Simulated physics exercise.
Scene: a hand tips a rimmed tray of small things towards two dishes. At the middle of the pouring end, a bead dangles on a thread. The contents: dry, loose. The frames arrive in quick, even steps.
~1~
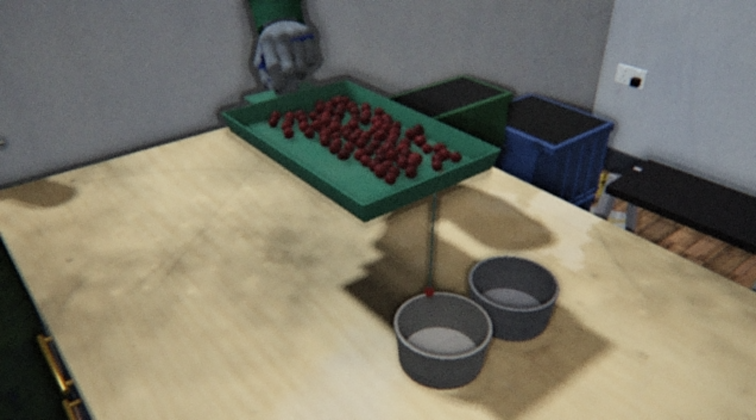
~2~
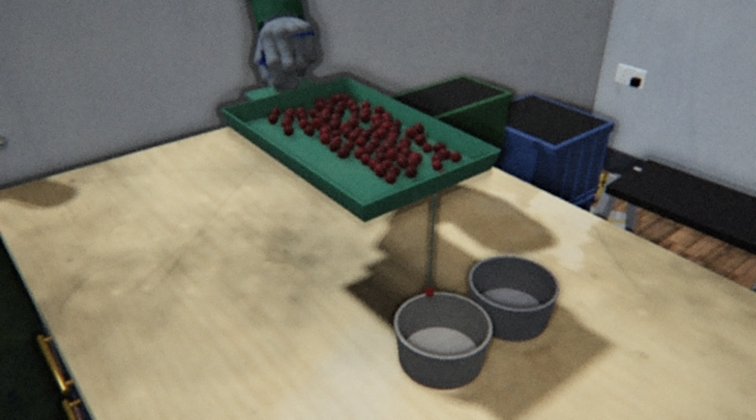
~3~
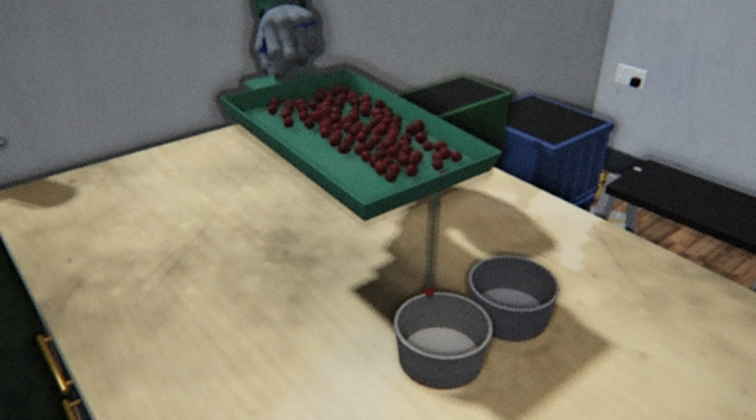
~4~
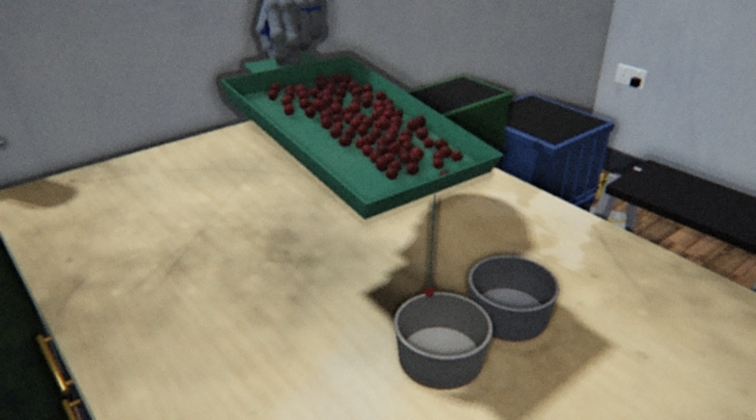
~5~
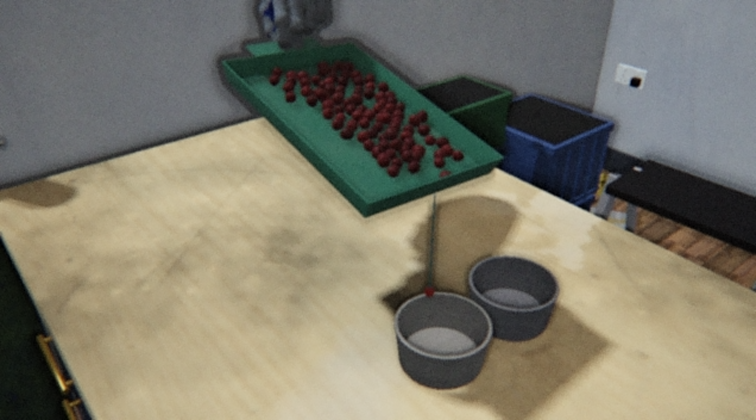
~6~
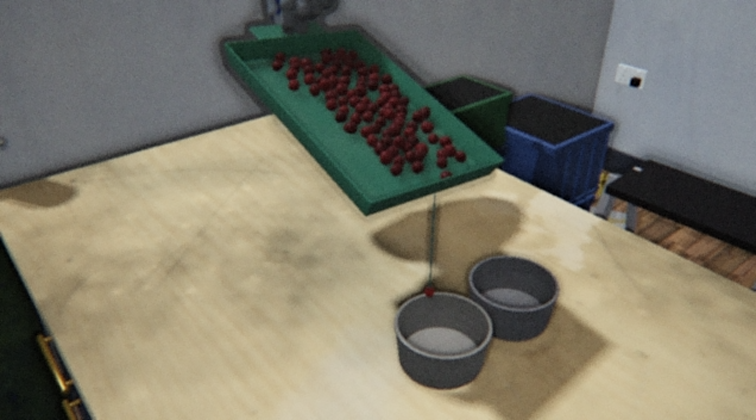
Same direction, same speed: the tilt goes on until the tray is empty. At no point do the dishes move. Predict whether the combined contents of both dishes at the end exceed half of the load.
The combined contents exceed half.
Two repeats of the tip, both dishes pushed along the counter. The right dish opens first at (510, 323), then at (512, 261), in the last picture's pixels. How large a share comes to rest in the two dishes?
It comes to near 50 per cent the first time and near 30 per cent the second time.
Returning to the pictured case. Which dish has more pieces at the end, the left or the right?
The one to the right.
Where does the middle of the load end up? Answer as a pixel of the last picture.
Somewhere around (502, 320) in the last picture.
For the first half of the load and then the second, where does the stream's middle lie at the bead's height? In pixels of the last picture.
First part (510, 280), rest (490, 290).
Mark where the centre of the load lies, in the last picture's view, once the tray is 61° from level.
I'd put the middle close to (447, 133).
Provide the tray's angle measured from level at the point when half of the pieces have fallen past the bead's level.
Near 110 degrees.
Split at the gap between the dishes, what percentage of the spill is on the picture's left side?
That would be roughly 10 per cent.
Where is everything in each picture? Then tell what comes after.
Corners of the pouring end near (364, 201) and (493, 149), level; middle of the load near (360, 134), dried cherries; left dish near (476, 364); right dish near (546, 317); bead on its thread near (429, 292), in the first picture.
Corners of the pouring end near (365, 200) and (493, 150), level; middle of the load near (360, 132), in the second picture.
Corners of the pouring end near (366, 200) and (494, 151), tipped barely, lowest at the right corner; middle of the load near (360, 126), in the third picture.
Corners of the pouring end near (368, 199) and (495, 153), tipped a little, lowest at the right corner; middle of the load near (361, 118), in the fourth picture.
Corners of the pouring end near (370, 198) and (496, 156), tipped a little, lowest at the right corner; middle of the load near (363, 110), in the fifth picture.
Corners of the pouring end near (372, 197) and (497, 158), tipped clearly, lowest at the right corner; middle of the load near (366, 102); left dish near (476, 364); right dish near (546, 317), in the sixth picture.
Shortly afterwards, tray tipped steeply; the whole lot on the tray.
Next, tray tipped right over; the bulk on the tray; only a few in the right dish; a little in the air.
Some moments later, tray tipped past a quarter turn; near a quarter in the left dish; near half in the right dish; near a quarter outside both; only a few in the air.
In the end, tray tipped past a quarter turn; near a quarter in the left dish; near half in the right dish; near a quarter outside both; only a few in the air.
